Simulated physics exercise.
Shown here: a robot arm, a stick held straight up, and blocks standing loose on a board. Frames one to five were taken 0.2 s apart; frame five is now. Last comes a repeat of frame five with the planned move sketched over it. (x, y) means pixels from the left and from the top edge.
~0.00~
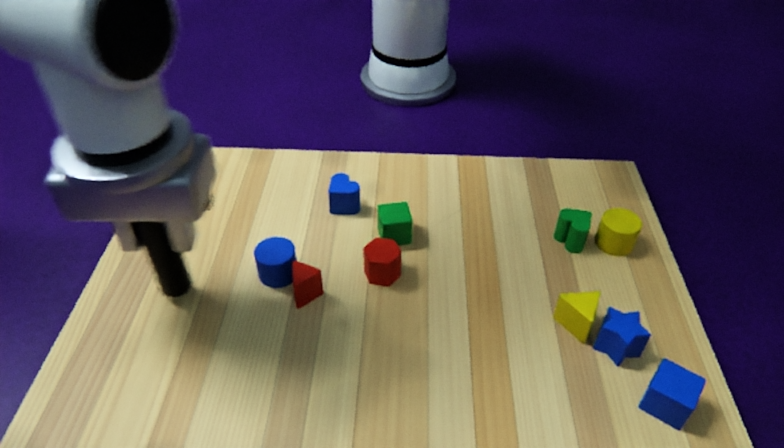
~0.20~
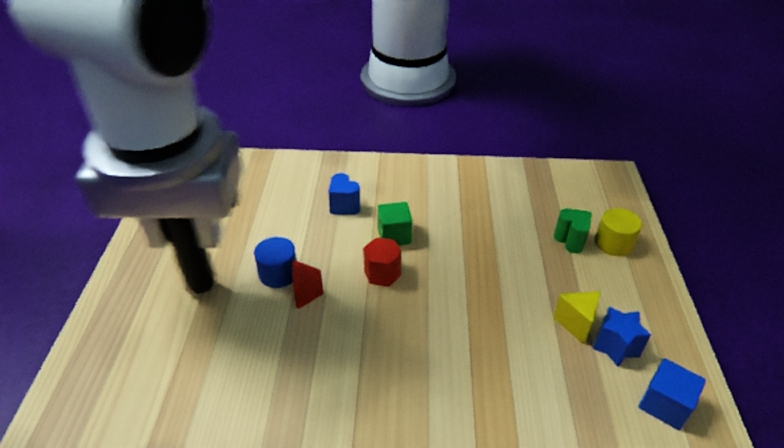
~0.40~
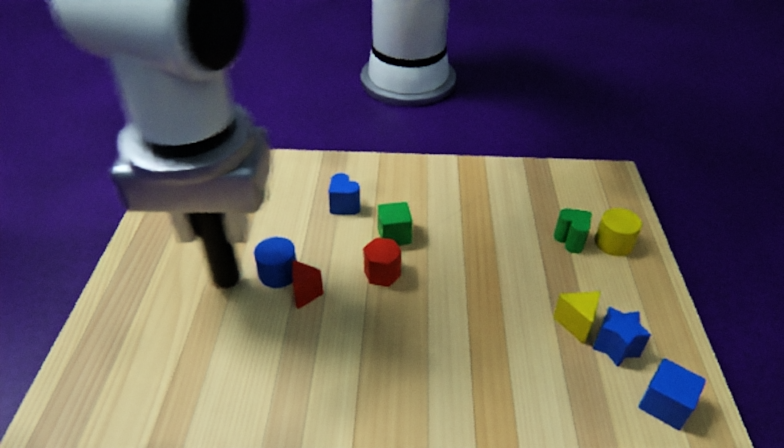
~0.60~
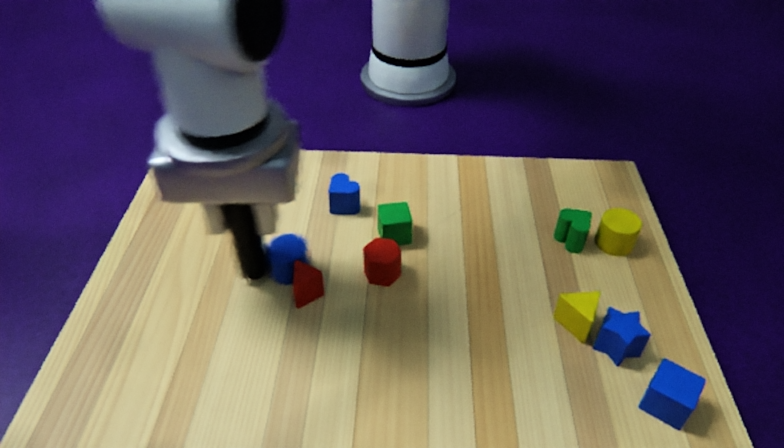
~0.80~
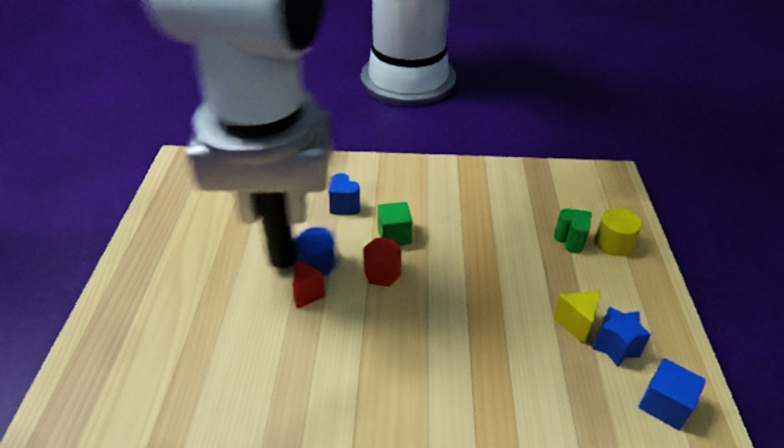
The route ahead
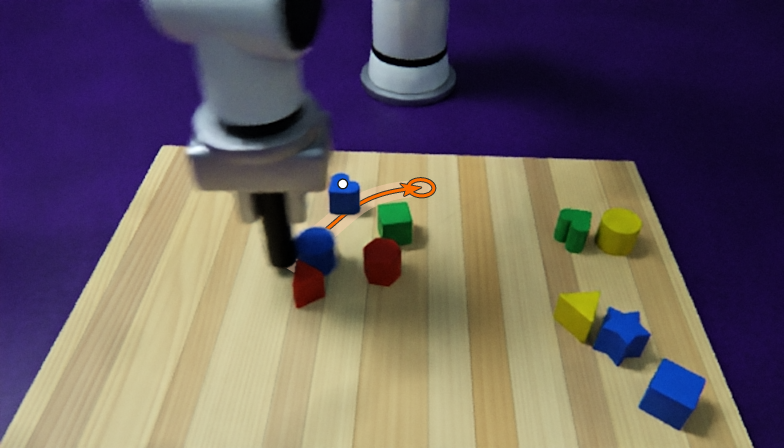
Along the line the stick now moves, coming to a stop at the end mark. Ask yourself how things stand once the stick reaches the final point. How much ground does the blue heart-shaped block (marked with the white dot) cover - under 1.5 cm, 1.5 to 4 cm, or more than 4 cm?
The shift is above 4 cm.
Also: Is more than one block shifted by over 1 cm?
The answer is yes.
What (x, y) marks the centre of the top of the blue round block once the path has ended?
Close to (335, 234).
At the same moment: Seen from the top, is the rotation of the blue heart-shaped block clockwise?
No
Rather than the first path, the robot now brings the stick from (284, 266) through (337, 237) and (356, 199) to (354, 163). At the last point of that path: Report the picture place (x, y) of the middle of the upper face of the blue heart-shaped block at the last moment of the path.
At the end it should sit near (329, 155).
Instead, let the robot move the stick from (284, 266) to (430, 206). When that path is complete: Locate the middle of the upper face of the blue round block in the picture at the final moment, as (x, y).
Its top face will be centred at roughly (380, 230).
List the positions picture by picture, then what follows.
In the first picture, stick tip at (177, 286); block tops, red three-sided block at (303, 272); blue round block at (274, 250); blue heart-shaped block at (343, 184).
In the second picture, stick at (201, 283); blocks unchanged.
In the third picture, stick at (227, 278); blocks unchanged.
In the fourth picture, stick at (254, 269); blue round block at (287, 247).
In the fifth picture, stick at (282, 259); red three-sided block at (305, 272); blue round block at (315, 240); blue heart-shaped block at (343, 184).
Path on the board, from (284, 266) by way of (326, 230) and (368, 200) to (421, 188); the dot is on the blue heart-shaped block.
On the path given first. One third of the way, stick at (326, 222); blue round block at (335, 234).
Two thirds of the way, stick at (368, 192); blue round block at (335, 234); blue heart-shaped block at (359, 162), turned 25° anticlockwise.
At the end, stick at (422, 180); red three-sided block in place; blue round block at (335, 234); blue heart-shaped block at (360, 161), turned 30° anticlockwise.
